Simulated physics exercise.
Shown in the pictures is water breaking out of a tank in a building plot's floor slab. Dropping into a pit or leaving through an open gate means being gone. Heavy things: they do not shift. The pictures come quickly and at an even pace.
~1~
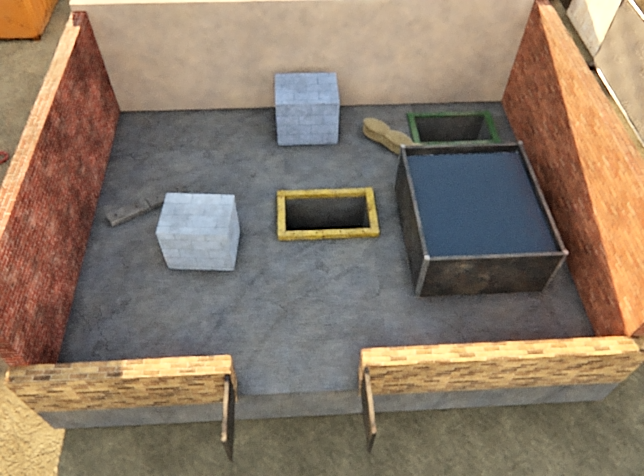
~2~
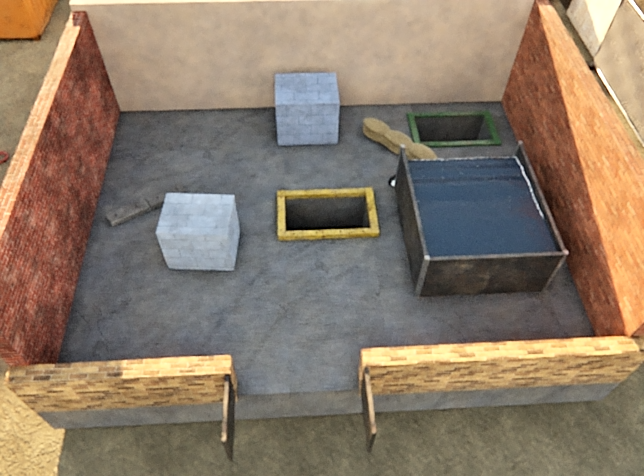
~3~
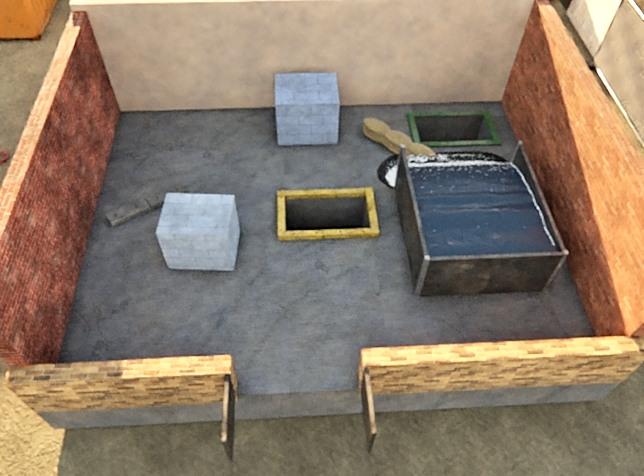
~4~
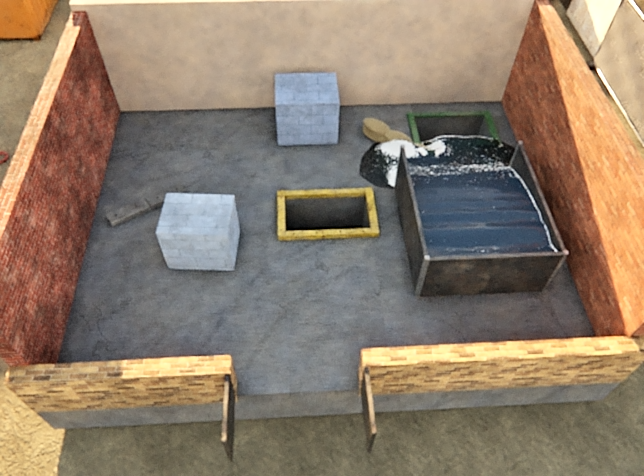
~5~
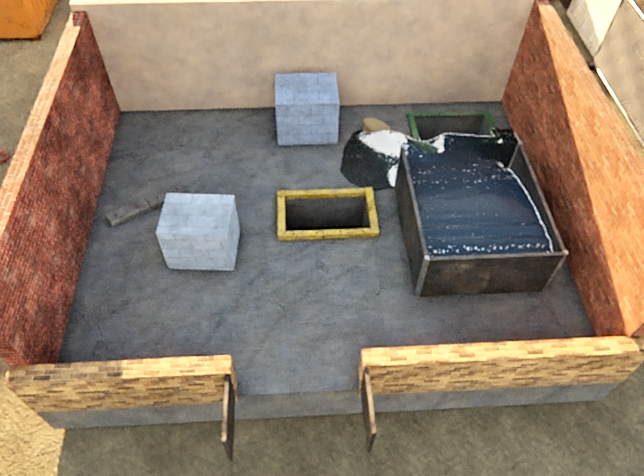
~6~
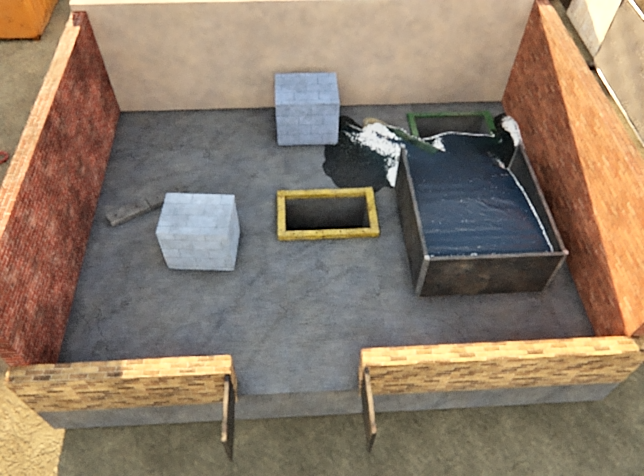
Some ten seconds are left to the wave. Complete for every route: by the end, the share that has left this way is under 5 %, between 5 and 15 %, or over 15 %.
By the end, the share via the gate is under 5 %; the share via the yellow pit is under 5 %; the share via the green pit is over 15 %.
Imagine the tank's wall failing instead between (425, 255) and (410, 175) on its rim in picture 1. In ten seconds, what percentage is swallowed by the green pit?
The green pit gets 0 per cent.
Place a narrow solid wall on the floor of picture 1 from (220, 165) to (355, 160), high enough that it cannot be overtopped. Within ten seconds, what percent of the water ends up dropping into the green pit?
Share for green - 65 in a hundred.
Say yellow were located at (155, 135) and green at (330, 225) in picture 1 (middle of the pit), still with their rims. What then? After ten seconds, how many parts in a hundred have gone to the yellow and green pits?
The yellow pit receives 4 per cent and the green pit 12 per cent.
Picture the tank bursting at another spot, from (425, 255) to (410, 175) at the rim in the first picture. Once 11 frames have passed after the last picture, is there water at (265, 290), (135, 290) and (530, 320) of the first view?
The first would be drenched, the second drenched and the third still unwetted.
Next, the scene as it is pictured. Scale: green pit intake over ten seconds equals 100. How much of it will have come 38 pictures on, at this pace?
My estimate: Close to 90 per cent.
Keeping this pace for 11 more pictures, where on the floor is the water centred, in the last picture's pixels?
Roughly at (426, 186).
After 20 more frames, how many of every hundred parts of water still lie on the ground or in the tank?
Result: Close to 58 %.
A moment on, water covers 20 % of the floor; the gate 0 %, the yellow pit 0 %, the green pit 17 %.
Next, water covers 35 % of the floor; the gate 0 %, the yellow pit 0 %, the green pit 29 %.
Then, water covers 50 % of the floor; the gate 0 %, the yellow pit 0 %, the green pit 42 %.
Later, water covers 60 % of the floor; the gate 0 %, the yellow pit 0 %, the green pit 53 %.
In the end, water covers 85 % of the floor; the gate 0 %, the yellow pit 0 %, the green pit 58 %.
